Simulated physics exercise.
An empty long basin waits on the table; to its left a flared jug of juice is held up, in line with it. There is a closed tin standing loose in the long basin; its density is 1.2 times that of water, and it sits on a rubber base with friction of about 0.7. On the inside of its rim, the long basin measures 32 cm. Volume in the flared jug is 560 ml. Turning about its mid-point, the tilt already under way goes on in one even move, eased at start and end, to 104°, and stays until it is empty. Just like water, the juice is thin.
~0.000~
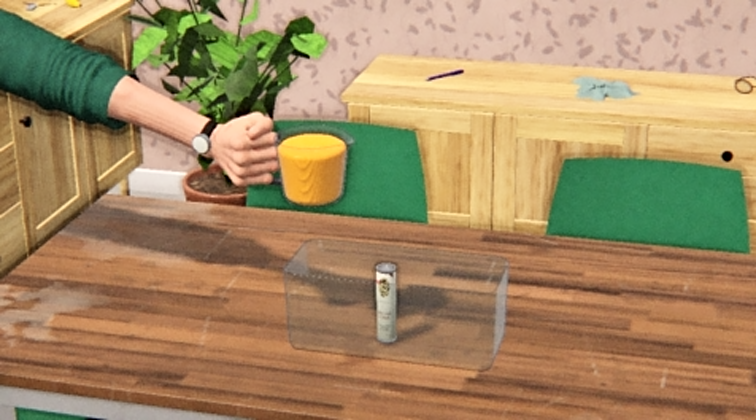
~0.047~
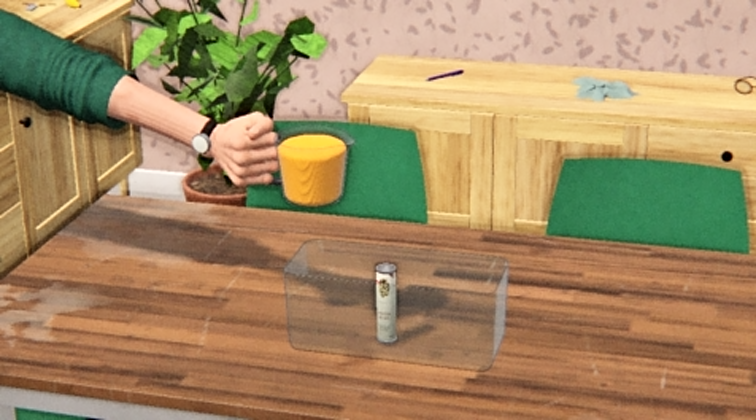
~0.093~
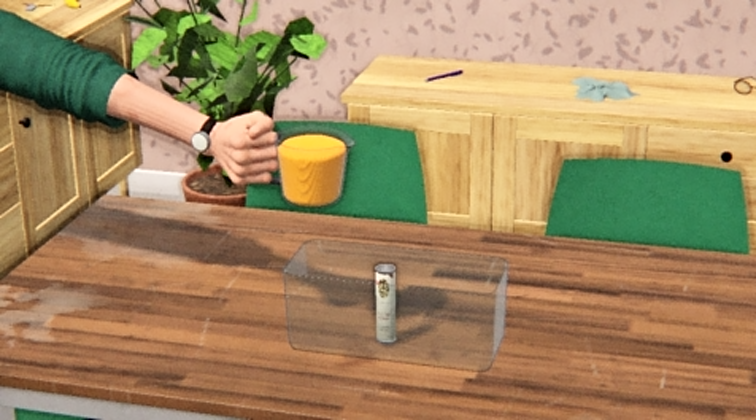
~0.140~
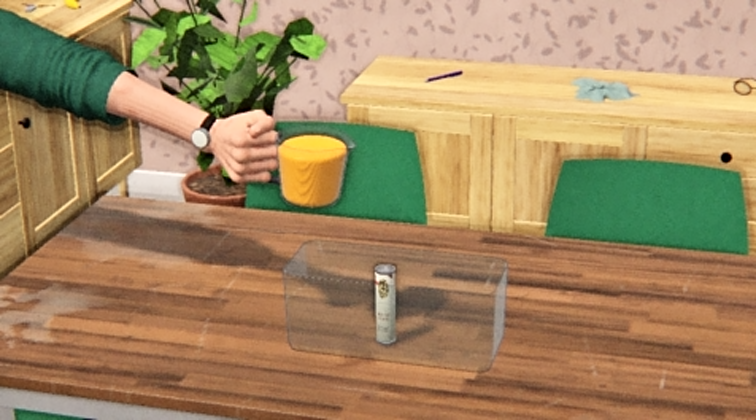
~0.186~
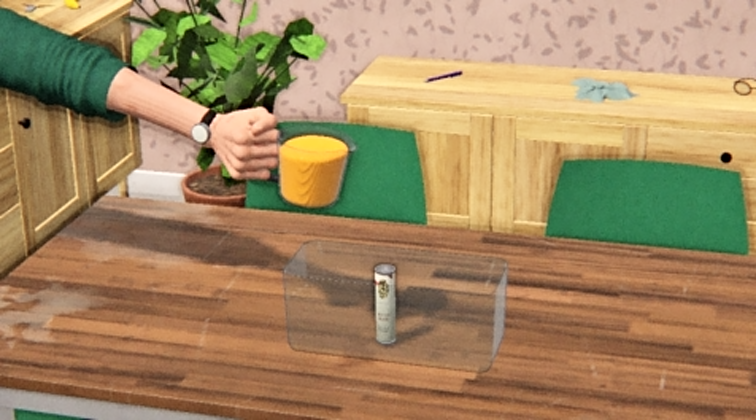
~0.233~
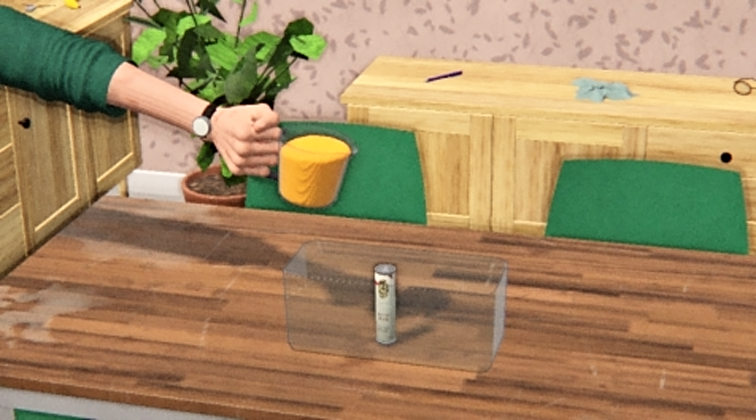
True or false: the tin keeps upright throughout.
True.
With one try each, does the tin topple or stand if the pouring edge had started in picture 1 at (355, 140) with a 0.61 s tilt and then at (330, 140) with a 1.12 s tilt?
Try 1: Tipped over; try 2: Tipped over.
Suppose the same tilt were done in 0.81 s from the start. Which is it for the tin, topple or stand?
The tin stays balanced.
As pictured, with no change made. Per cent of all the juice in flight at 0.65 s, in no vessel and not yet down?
Near 22 per cent of it all.
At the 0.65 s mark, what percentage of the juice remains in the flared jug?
At that time about 70 in a hundred parts are still held.
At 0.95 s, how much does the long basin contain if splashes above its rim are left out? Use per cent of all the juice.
I'd say roughly 66 in a hundred of it.
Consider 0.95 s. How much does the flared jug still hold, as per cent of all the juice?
16 in a hundred, give or take.
By 0.65 s the tilt is 65° and 71 per cent is still to pour; the tin stands where it began.
By 0.95 s the tilt is 98° and 15 per cent is still to pour; the tin stands where it began.
By 1.27 s the tilt is 104° and 0 per cent is still to pour; the tin stands where it began.
By 1.62 s the tilt is 104° and 0 per cent is still to pour; the tin stands where it began.
At rest the tin stands where it began.
